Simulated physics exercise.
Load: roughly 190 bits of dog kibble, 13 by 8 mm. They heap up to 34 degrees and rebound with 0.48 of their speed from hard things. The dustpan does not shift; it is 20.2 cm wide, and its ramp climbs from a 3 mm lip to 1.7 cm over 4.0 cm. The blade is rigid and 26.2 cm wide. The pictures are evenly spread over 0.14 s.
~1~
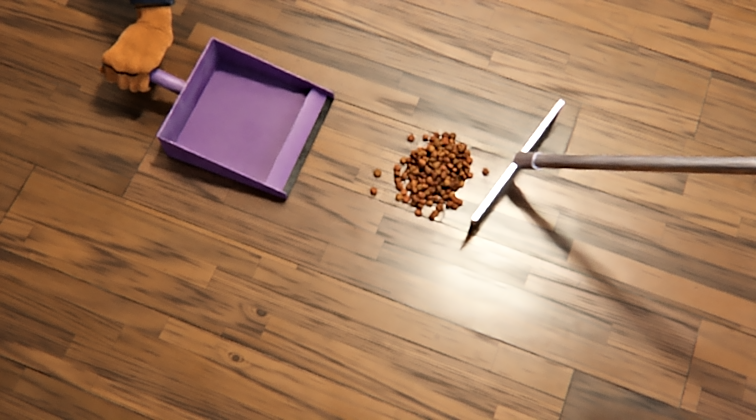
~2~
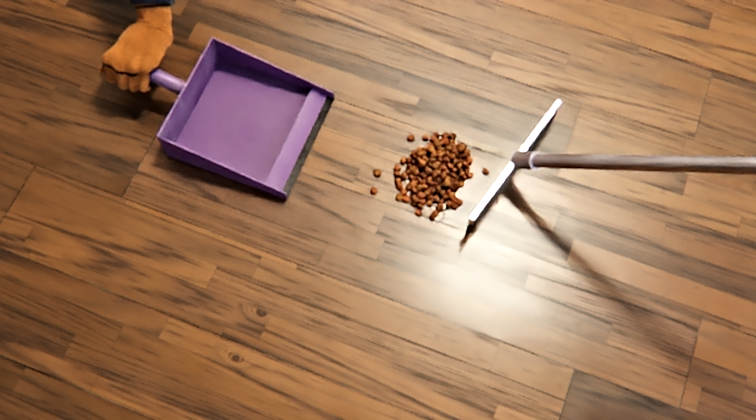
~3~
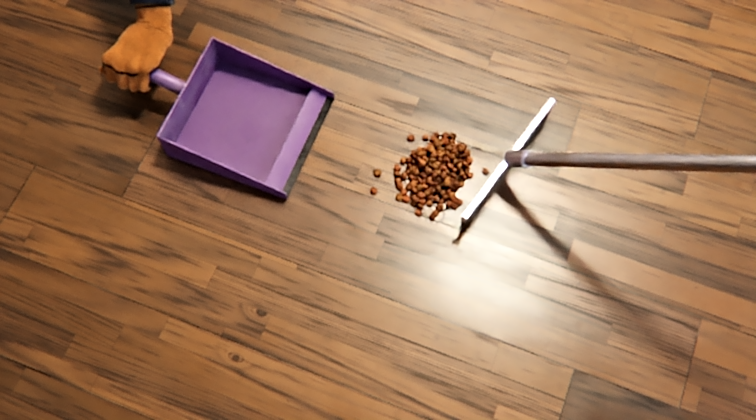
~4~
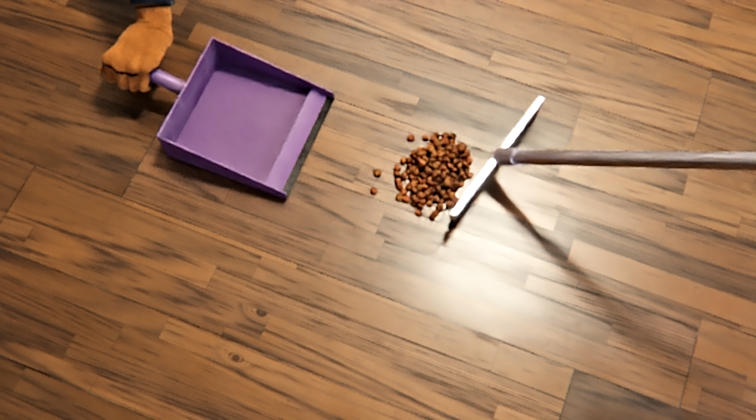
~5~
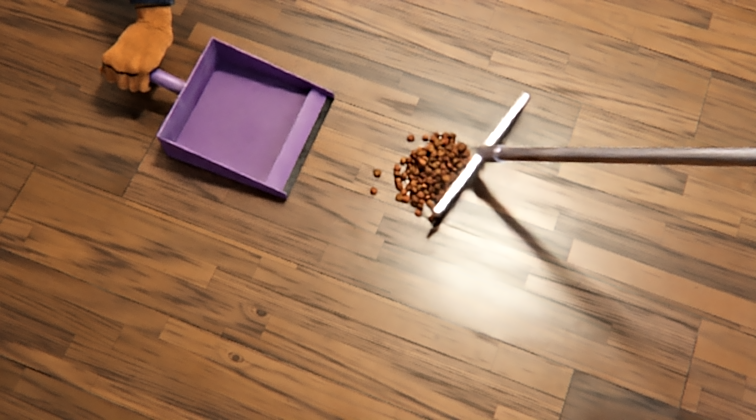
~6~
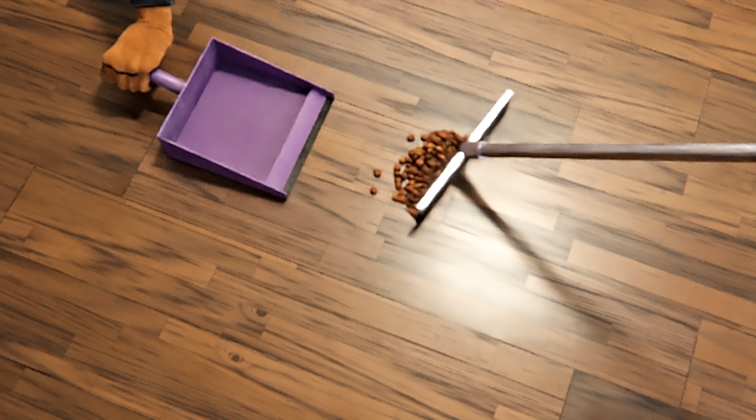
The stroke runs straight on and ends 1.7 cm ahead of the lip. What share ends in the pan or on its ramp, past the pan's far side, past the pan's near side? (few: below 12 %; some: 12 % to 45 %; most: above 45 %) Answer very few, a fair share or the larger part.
Pan: A fair share, far side: A fair share, near side: Very few.
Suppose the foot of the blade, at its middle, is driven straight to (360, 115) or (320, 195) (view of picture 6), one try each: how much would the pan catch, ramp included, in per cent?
Some 25 and 5 per cent.
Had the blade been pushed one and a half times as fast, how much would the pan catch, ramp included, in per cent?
It would be near 40 per cent.
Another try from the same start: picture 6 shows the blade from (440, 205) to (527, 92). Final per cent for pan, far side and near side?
Pan 20, far 30, near 0.
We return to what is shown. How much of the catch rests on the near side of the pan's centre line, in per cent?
Some 30 per cent.
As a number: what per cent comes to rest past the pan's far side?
Roughly 25 per cent.
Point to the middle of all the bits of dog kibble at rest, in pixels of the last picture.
Around (329, 126).
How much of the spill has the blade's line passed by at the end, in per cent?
About 0 per cent.
Then, 0.12 s after the last picture, middle of the blade 13 cm from the lip; 0 % over the lip, far side 20 %, near side 0 %.
Then, 0.19 s after the last picture, middle of the blade 7 cm from the lip; 0 % over the lip, far side 20 %, near side 0 %.
Then, 0.41 s after the last picture, middle of the blade 5 cm from the lip; 20 % over the lip, far side 25 %, near side 0 %.
In the end, pan 20 %, far side 25 %, near side 0 %, in front of the lip or behind the blade 55 %.
